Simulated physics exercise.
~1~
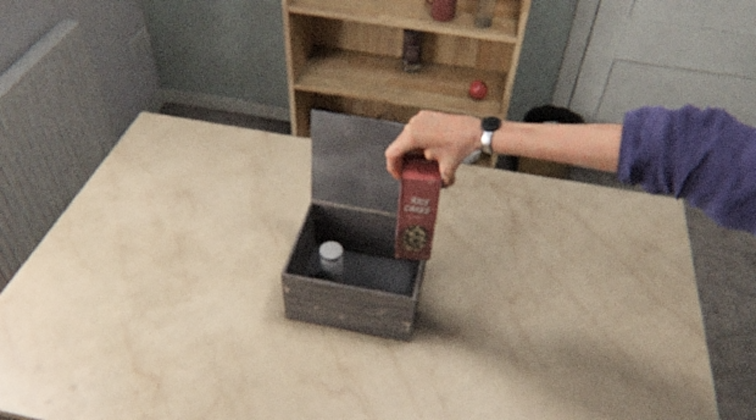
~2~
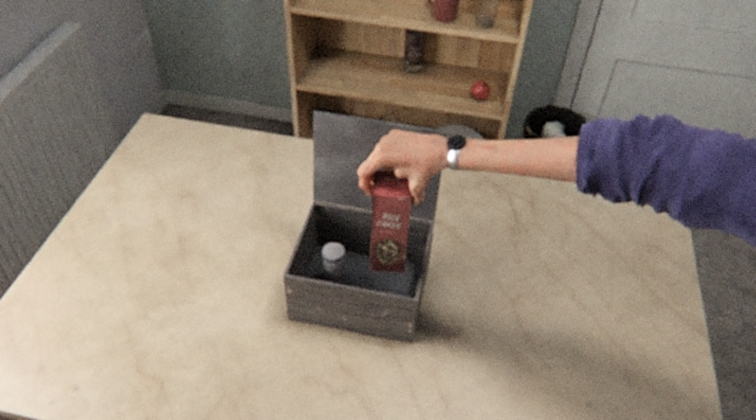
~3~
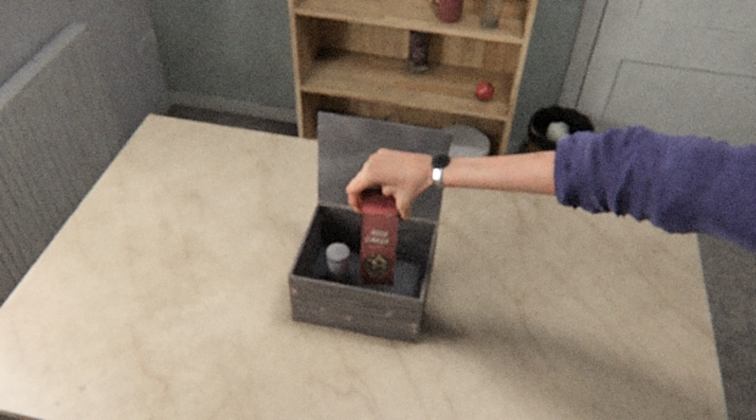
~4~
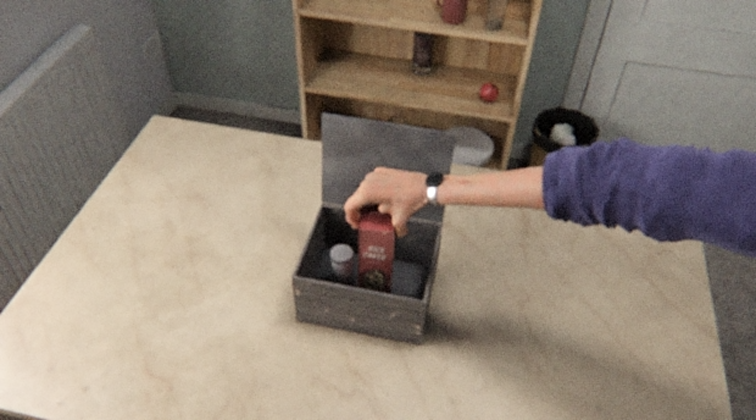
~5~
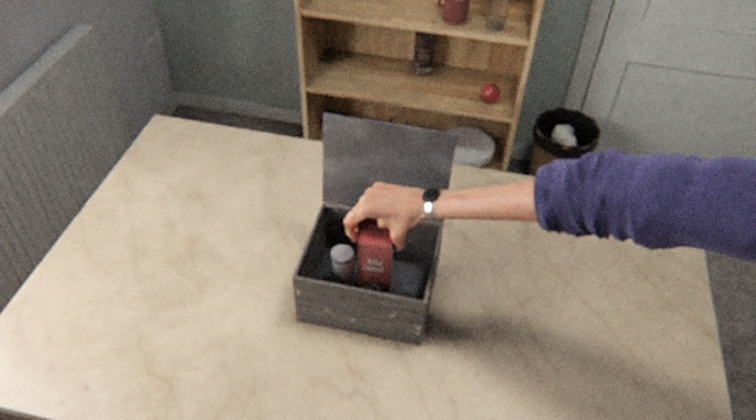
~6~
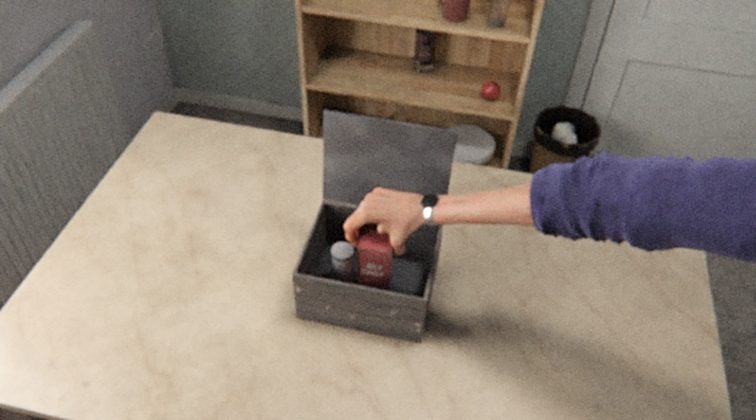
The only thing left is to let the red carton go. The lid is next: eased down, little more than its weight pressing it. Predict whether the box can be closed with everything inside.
The box cannot be closed.
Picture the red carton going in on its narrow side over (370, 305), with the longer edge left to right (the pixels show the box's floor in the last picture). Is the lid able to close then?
That way the lid ends up fully closed.
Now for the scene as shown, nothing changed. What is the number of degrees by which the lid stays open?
Roughly 35 degrees above the rim.
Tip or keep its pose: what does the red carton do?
As it turns out, it keeps its original angle.
Then, 1.20 s after the last picture, lid starting down.
Then, 1.50 s after the last picture, lid 67° above the rim.
Then, 1.70 s after the last picture, lid 46° above the rim.
At rest, lid 35° above the rim; both in place. Seen from the same camera at the end, red carton near (375, 271).
